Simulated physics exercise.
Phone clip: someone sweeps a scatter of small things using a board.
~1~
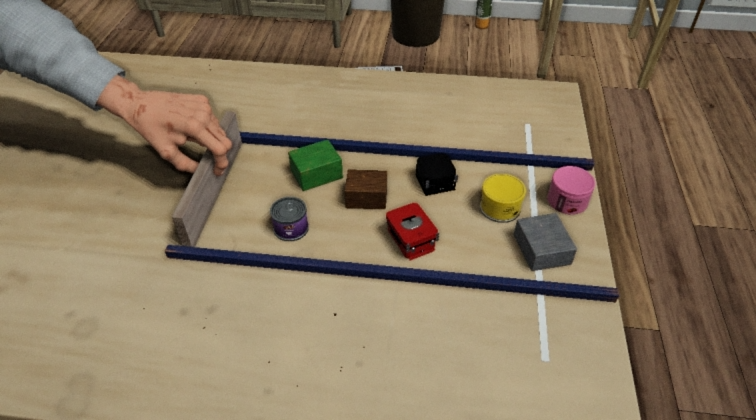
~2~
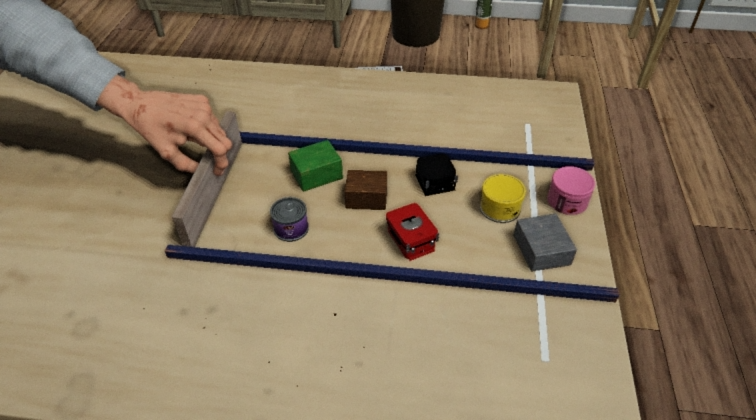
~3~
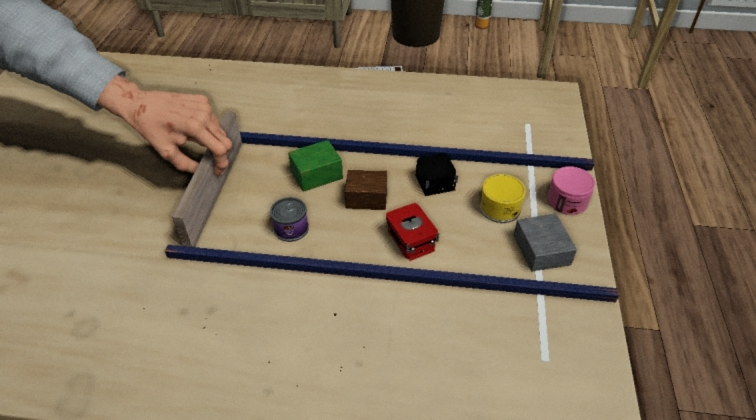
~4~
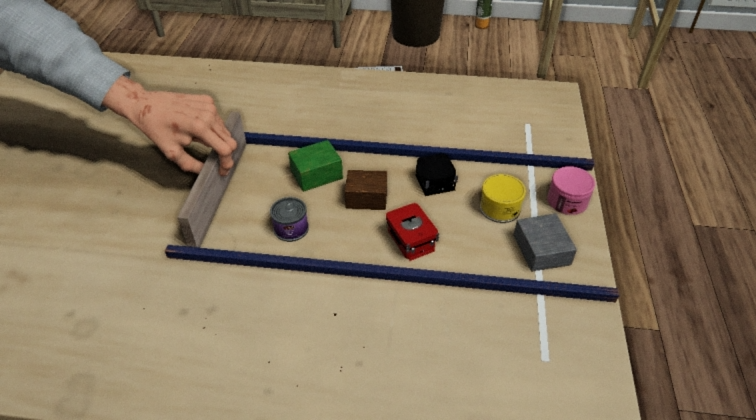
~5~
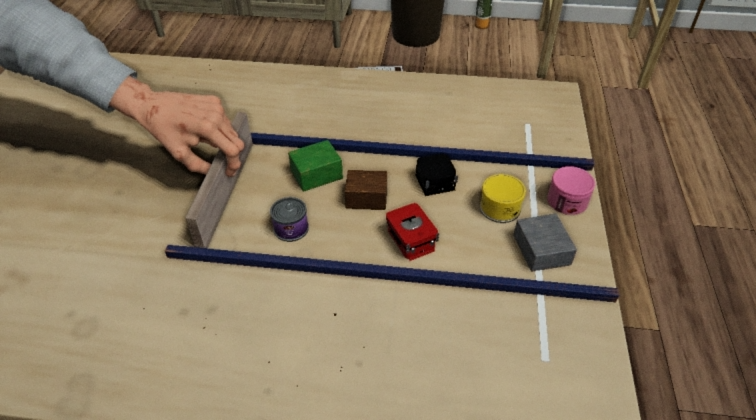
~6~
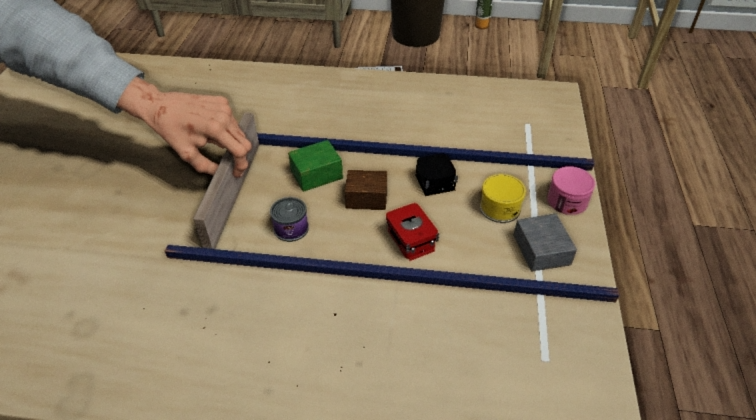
A hand holding a wooden board upright, then sliding it slightly right between blue rails toward small blocks and tubs sitting still.
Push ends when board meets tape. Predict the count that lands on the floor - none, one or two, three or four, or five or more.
The count on the floor is one or two.
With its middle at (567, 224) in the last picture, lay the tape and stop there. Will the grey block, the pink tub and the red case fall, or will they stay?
Outcome: The grey block is gone; the pink tub is gone; the red case is gone.
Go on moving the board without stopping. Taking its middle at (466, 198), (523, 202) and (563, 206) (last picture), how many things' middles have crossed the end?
That makes 0, 2, 5.
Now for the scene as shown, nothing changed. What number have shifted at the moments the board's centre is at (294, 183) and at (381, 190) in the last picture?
By then 2, and 5.
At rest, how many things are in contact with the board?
That comes to 3.
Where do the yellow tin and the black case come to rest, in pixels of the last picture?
About (605, 213), and the other about (595, 182).
Early on, none off yet; pink tub at rest near (571, 191); grey block at rest near (544, 242); yellow tin at rest near (502, 198).
Finally, the number that fall off is one or two; lost, grey block and pink tub.
